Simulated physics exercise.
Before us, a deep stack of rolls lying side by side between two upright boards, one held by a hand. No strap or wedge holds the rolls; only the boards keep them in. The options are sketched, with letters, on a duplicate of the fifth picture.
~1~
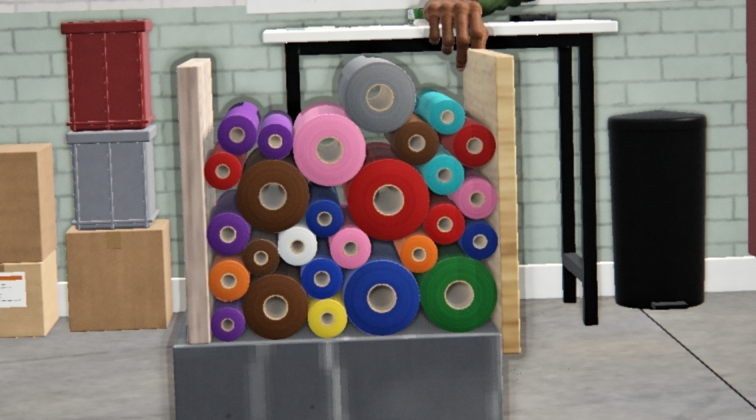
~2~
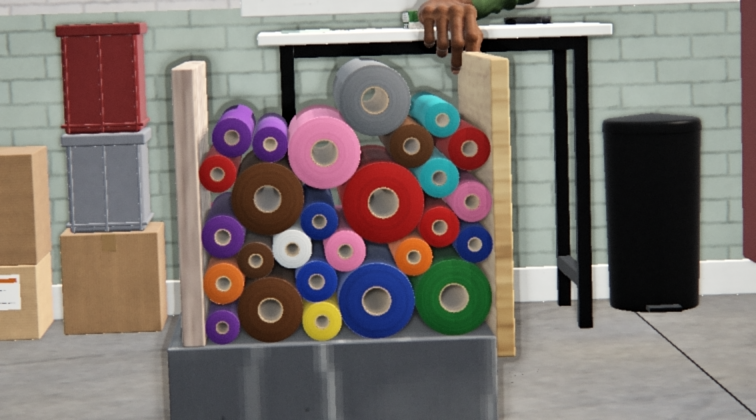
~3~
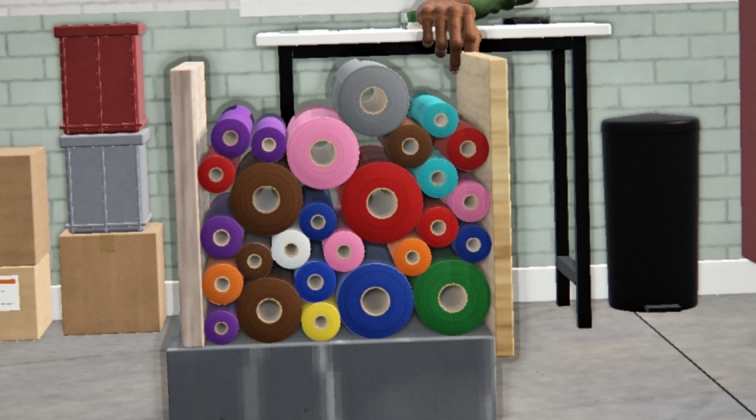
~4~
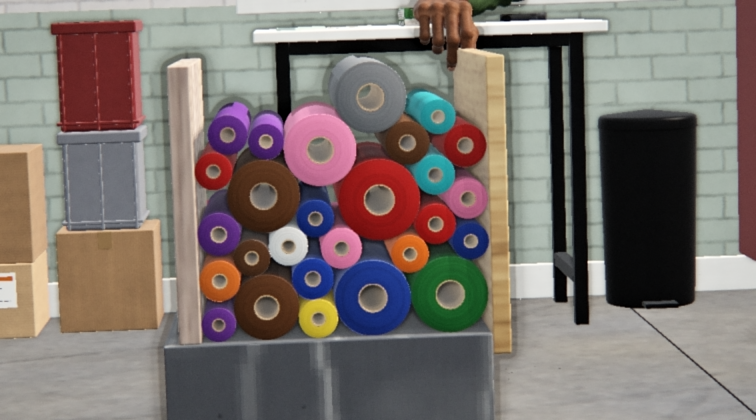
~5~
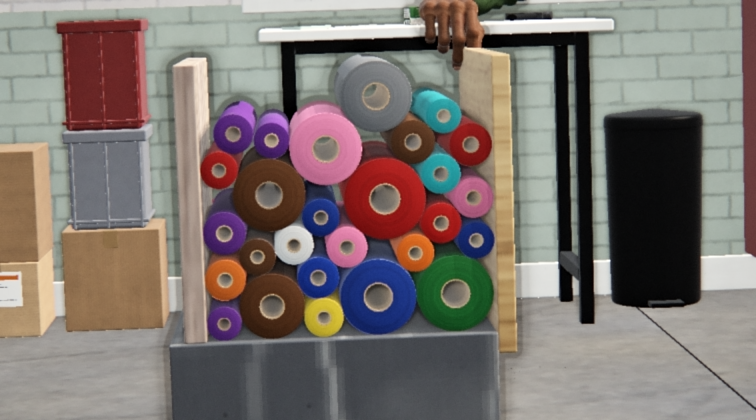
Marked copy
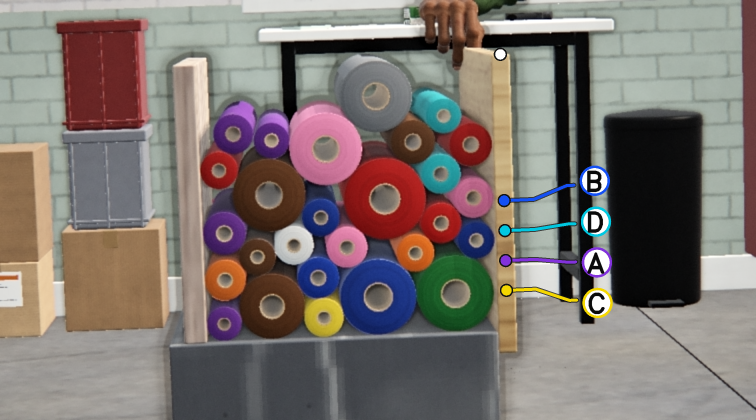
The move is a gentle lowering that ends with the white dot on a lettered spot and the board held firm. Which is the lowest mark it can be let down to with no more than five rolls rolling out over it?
No lower than B.
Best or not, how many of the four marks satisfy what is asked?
One of the four.
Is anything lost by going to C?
Yes, at C.
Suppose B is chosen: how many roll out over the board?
With B, two.
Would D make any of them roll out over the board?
Yes.
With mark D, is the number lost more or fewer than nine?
It loses fewer than nine.
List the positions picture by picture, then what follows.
The first picture shows a purple roll (276, 141); side board (489, 189); a purple roll (227, 324).
The second picture shows a purple roll (222, 327); a blue roll (316, 282).
The third picture shows a brown roll (255, 261); a purple roll (222, 238).
The fourth picture shows a red roll (465, 145); a purple roll (266, 141).
The fifth picture shows side board (485, 188); a purple roll (224, 323); a blue roll (318, 278).
On the marked copy, A at (506, 261); B at (504, 200); C at (506, 290); D at (505, 231); the white dot at (500, 55).
Following B. Soon after the start, top of the board (492, 121).
Later, top of the board (494, 197).
In the end, top of the board (494, 200), two out over the board.
As for the rest, A six out over the board; C more than five out over the board; D six out over the board.
